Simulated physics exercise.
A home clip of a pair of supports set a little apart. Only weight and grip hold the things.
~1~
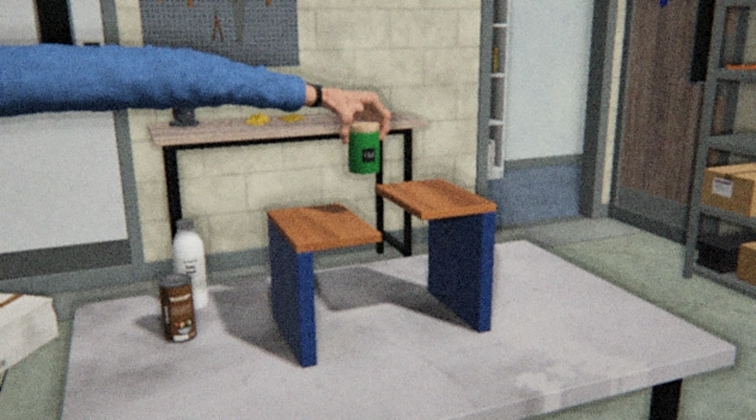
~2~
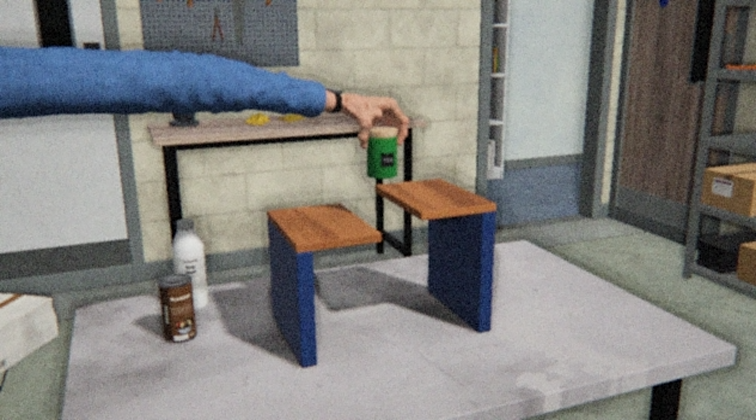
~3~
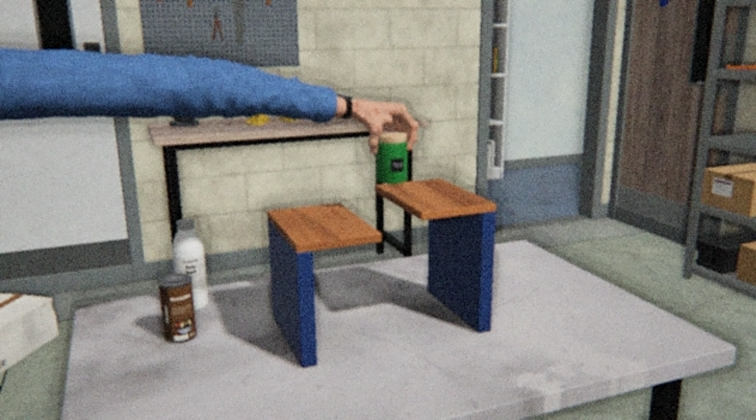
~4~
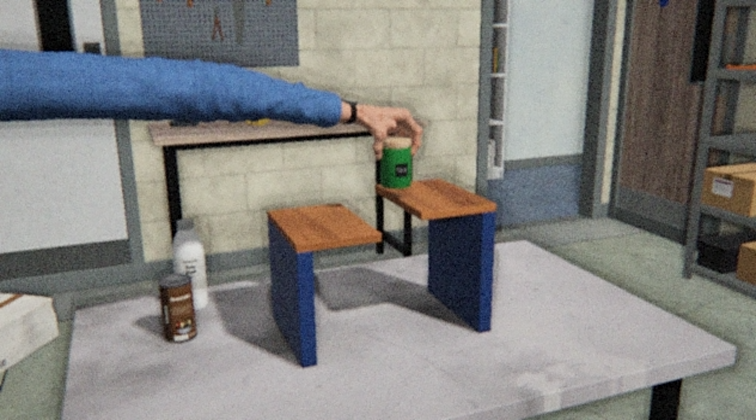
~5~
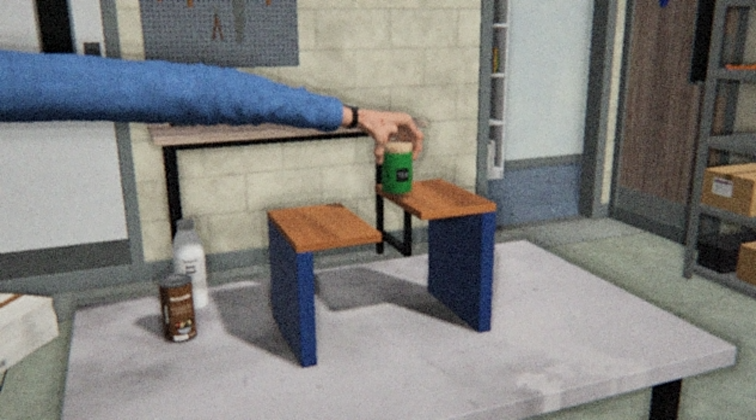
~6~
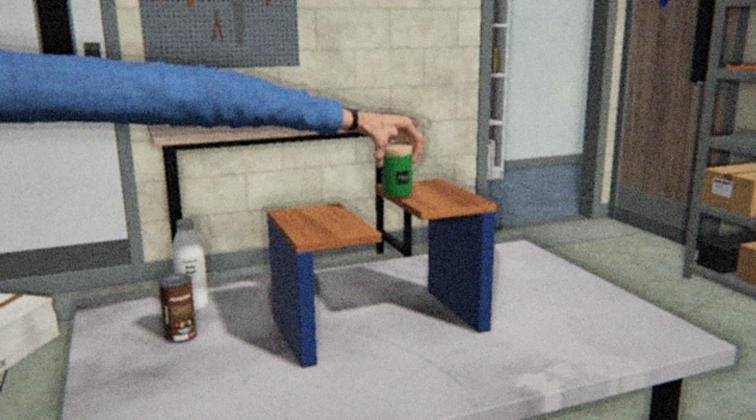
In this clip, a blue-sleeved arm reaching from the left carries a green jar slightly right and down near two wooden-topped blue supports, its movement slowing to a slight lowering, while a brown tin and white bottle stay still.
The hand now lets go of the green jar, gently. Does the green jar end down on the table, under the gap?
Here the jar lodges.
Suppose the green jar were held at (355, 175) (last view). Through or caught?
Then it is caught.
Then, 0.20 s on from there, things are still on the move.
Then, 0.30 s on from there, no change.
Then, 0.70 s on from there, green jar resting near (397, 175).
In the end, all 3 unmoved. At the end, from the last picture's camera, green jar near (397, 175). The jar stays on top.
